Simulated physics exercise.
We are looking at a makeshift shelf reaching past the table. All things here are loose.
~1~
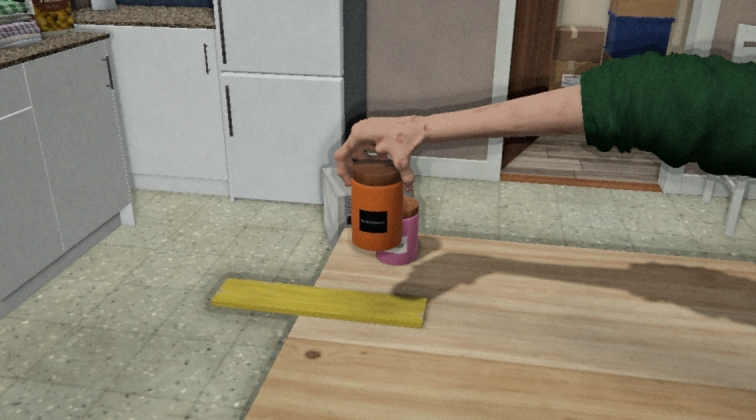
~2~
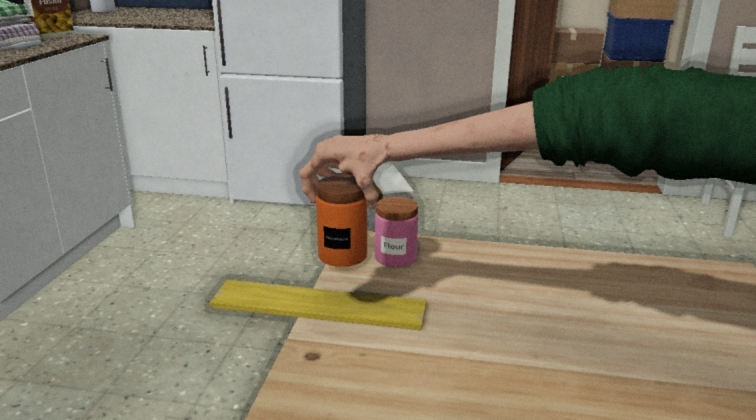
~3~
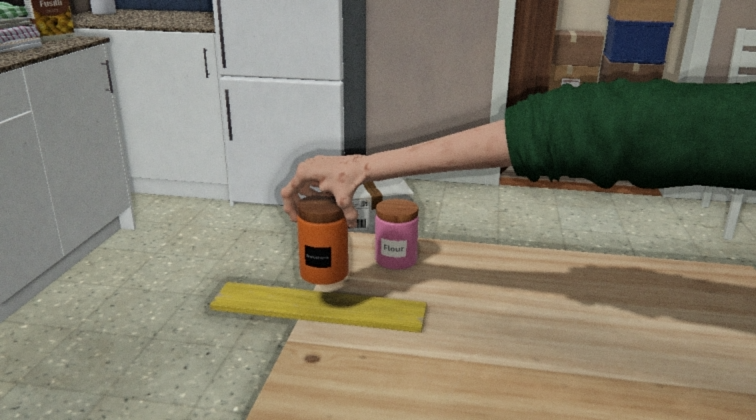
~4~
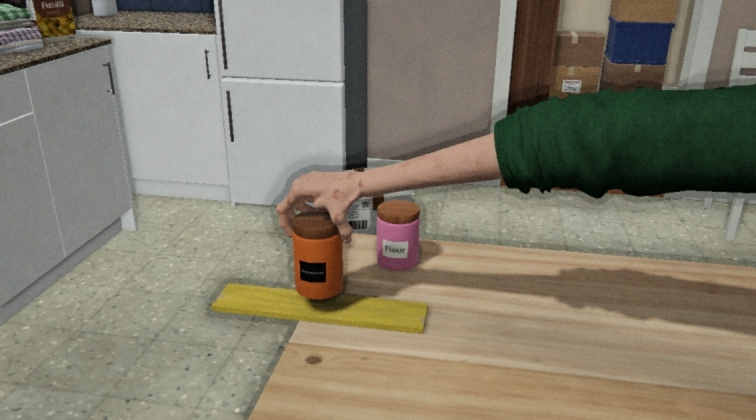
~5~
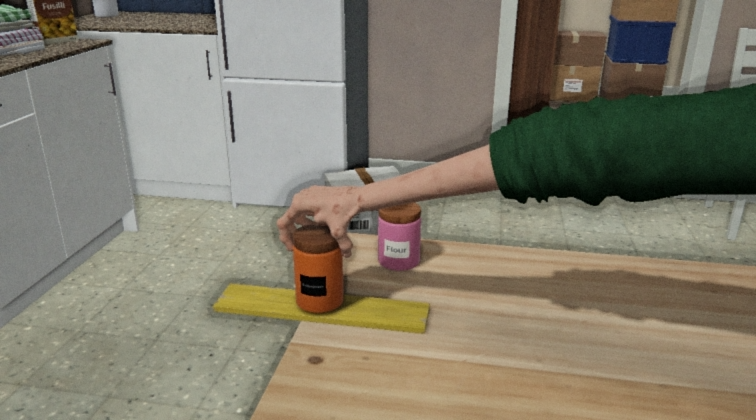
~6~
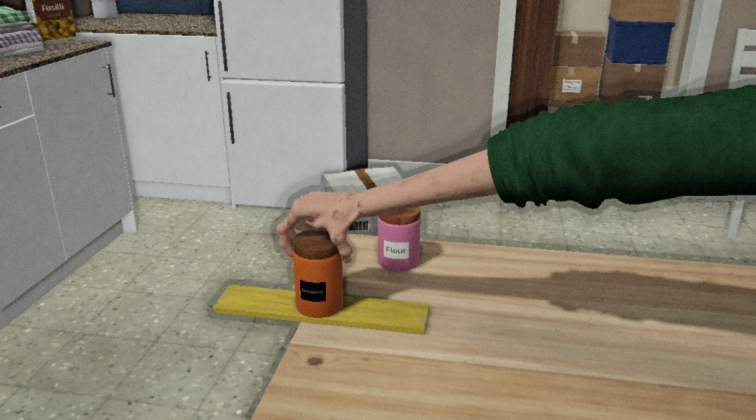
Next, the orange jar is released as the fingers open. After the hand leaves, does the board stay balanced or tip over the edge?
It stays balanced.
Then, 0.20 s past the last view, nothing moves.
Then, 0.50 s past the last view, orange jar resting near (318, 273).
Finally, all 3 still in place. Final places as the last picture's camera would see them, orange jar near (318, 273). The board stays on the table.
